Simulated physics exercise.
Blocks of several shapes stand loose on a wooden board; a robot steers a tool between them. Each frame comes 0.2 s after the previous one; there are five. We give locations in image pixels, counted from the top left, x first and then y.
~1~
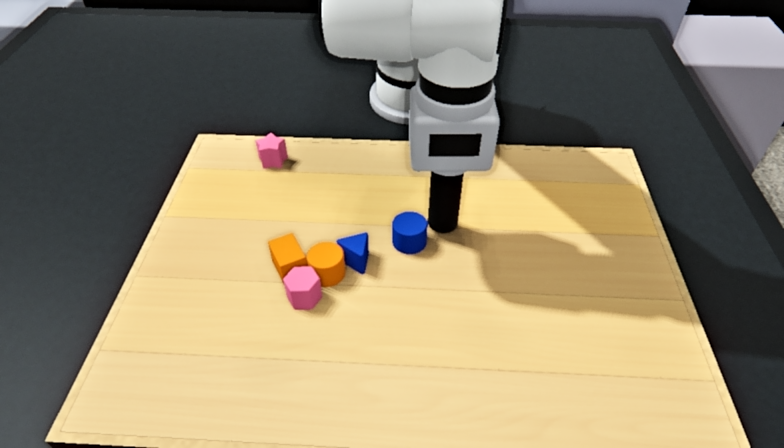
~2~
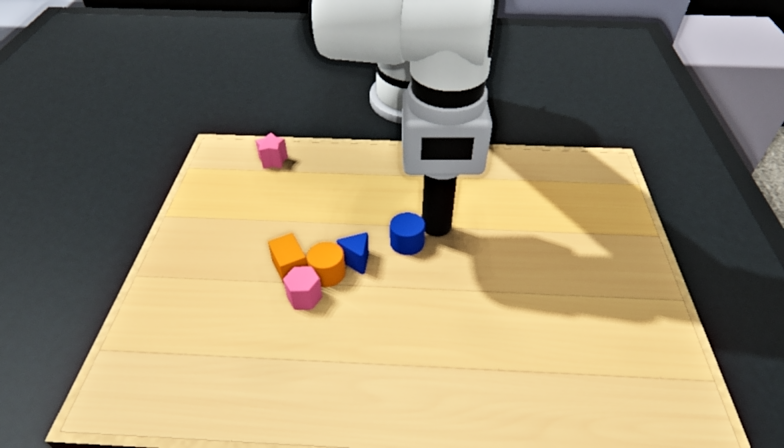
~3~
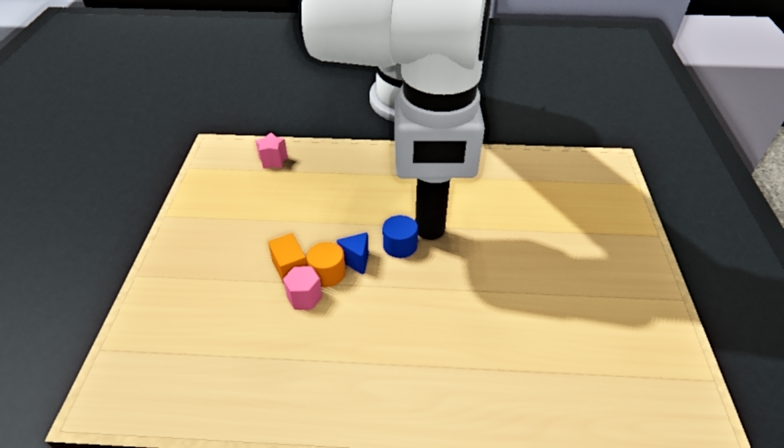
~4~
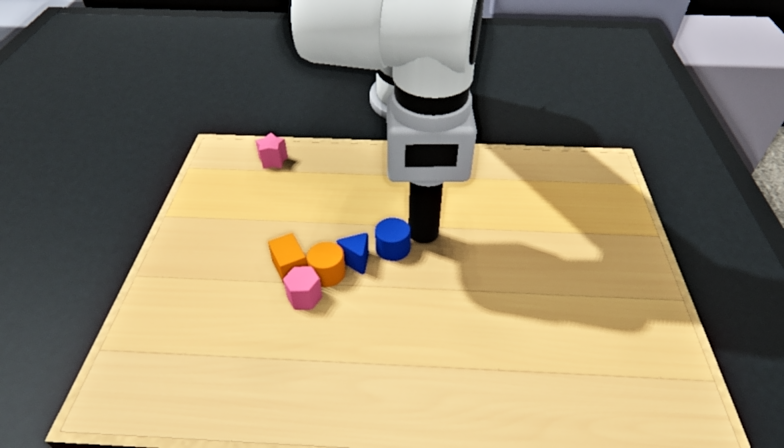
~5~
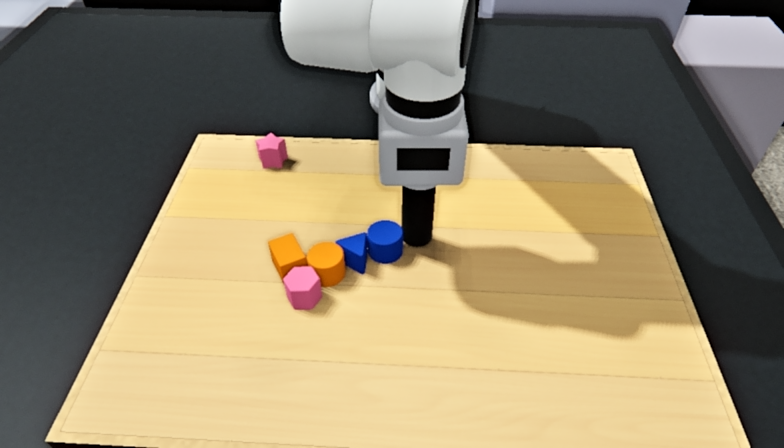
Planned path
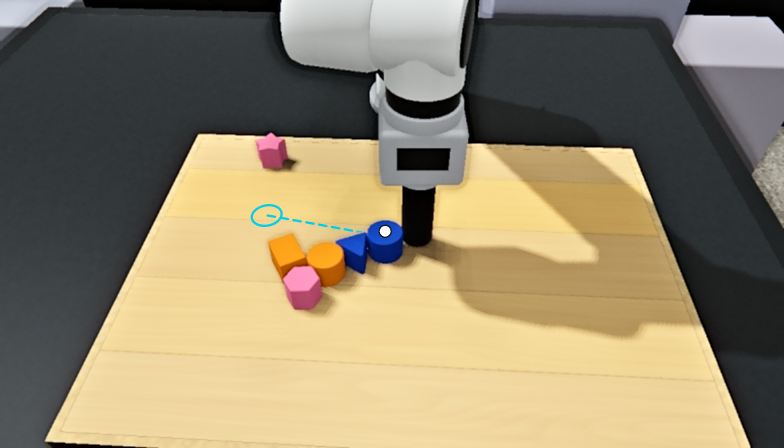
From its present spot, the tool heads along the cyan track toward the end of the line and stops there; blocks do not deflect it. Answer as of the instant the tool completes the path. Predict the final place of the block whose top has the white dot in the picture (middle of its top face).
Put as a pixel place, it's (284, 225).
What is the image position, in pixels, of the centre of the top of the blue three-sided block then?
The middle of its top is at (295, 246).
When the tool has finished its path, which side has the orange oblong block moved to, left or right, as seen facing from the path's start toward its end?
It moves off to the left.
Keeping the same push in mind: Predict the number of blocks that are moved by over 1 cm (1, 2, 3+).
There will be three or more blocks that move more than 1 cm.
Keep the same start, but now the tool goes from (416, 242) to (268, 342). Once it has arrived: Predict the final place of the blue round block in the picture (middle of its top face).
Answer: (349, 234).
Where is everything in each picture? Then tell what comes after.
The first frame shows tool's lower end at (443, 223); orange oblong block at (286, 249); pink hexagon at (301, 278); orange round block at (325, 254); blue three-sided block at (355, 242); blue round block at (410, 222).
The second frame shows tool at (436, 226); blue round block at (408, 223).
The third frame shows tool at (430, 229); blue round block at (400, 226).
The fourth frame shows tool at (423, 233); blue round block at (393, 229).
The fifth frame shows tool at (417, 236); orange oblong block at (286, 249); pink hexagon at (301, 278); orange round block at (325, 254); blue three-sided block at (354, 242); blue round block at (385, 231).
Drawn move, from (416, 242) directly to (267, 215); the dot is on the blue round block.
On the path given first. One third of the way, tool at (364, 227); orange oblong block at (280, 252); orange round block at (322, 255); blue three-sided block at (308, 236), turned 50° anticlockwise; blue round block at (331, 222).
Two thirds of the way, tool at (314, 218); orange oblong block at (272, 257); orange round block at (322, 255); blue three-sided block at (295, 246), turned 90° anticlockwise; blue round block at (291, 224).
At the end, tool at (265, 209); orange oblong block at (272, 257); pink hexagon still; orange round block at (322, 255); blue three-sided block at (295, 246), turned 90° anticlockwise; blue round block at (284, 225).
